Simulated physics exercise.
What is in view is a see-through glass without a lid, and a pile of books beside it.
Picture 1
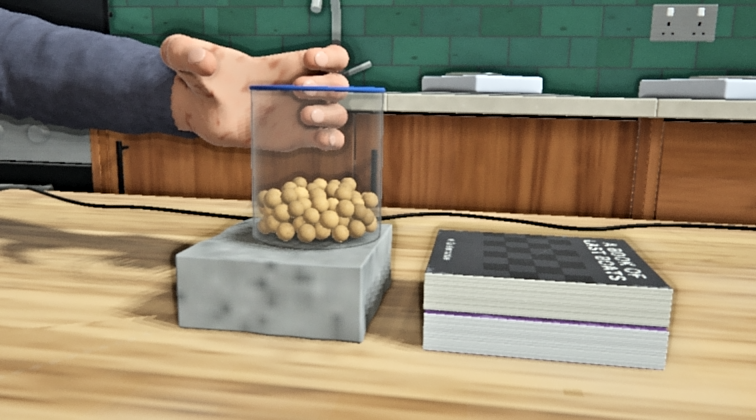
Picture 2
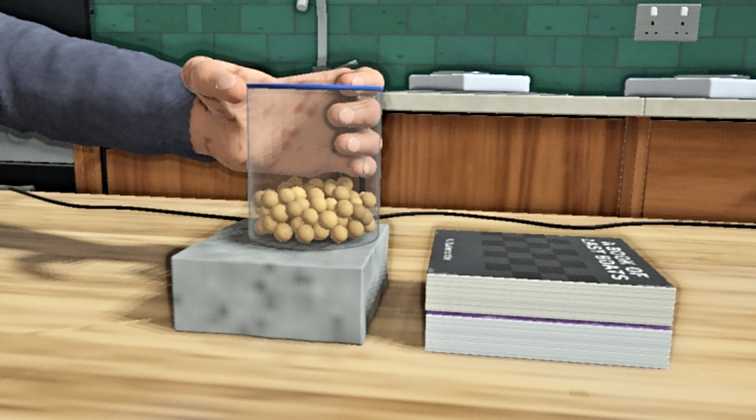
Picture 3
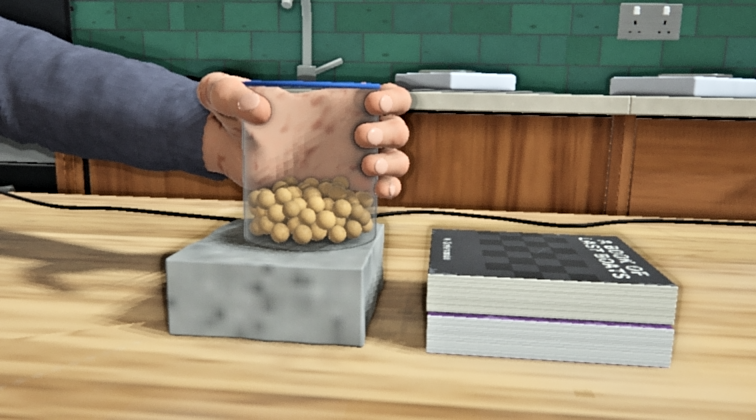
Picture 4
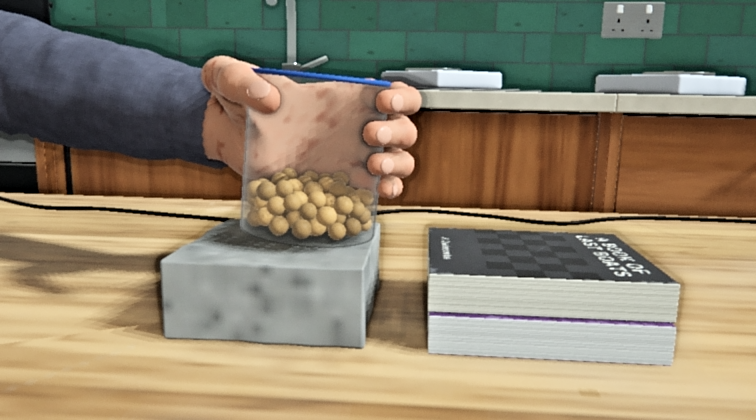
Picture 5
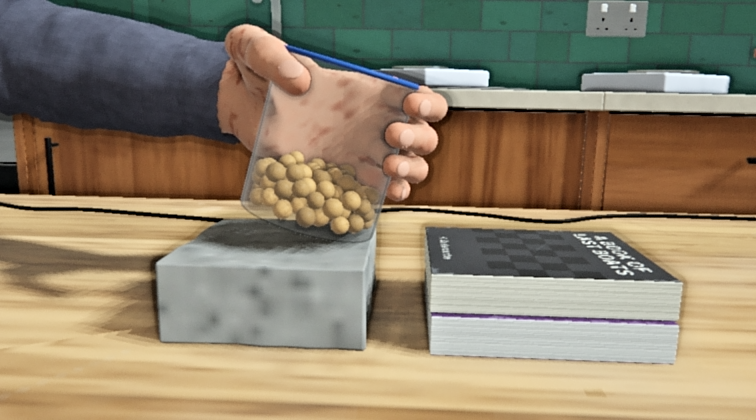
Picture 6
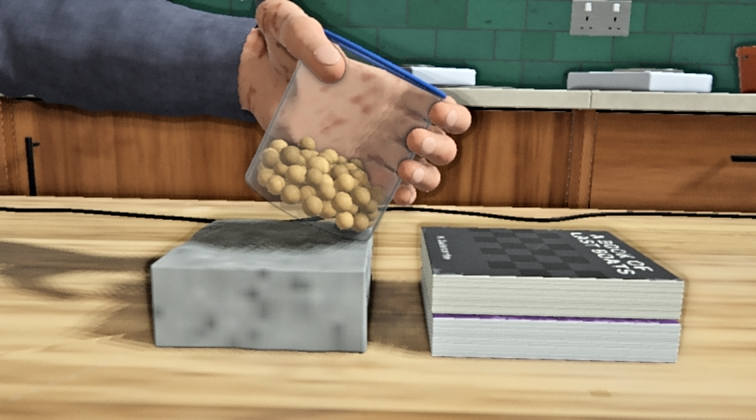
A hand reached around a clear glass partly filled with round wooden beads on a grey block, gripped it, then lifted it and tilted it rightward, toward the books lying beside the block.
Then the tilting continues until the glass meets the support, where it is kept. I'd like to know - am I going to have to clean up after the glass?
Yes, some of it comes out.
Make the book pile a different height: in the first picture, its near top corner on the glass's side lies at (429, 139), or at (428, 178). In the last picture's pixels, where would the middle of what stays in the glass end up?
First try: Around (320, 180). Second try: Around (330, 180).
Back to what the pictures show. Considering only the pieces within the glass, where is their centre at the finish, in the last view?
Approximately (452, 228).
Then, 0.41 s later than the last frame, the glass leans 44°; everything is still inside.
Then, 0.93 s later than the last frame, the glass leans 67°; everything is still inside.
Then, 1.48 s later than the last frame, the glass leans 92°; everything is still inside.
When it is over, the glass rests on the book pile at 95°; roughly half of the round wooden beads out of it.
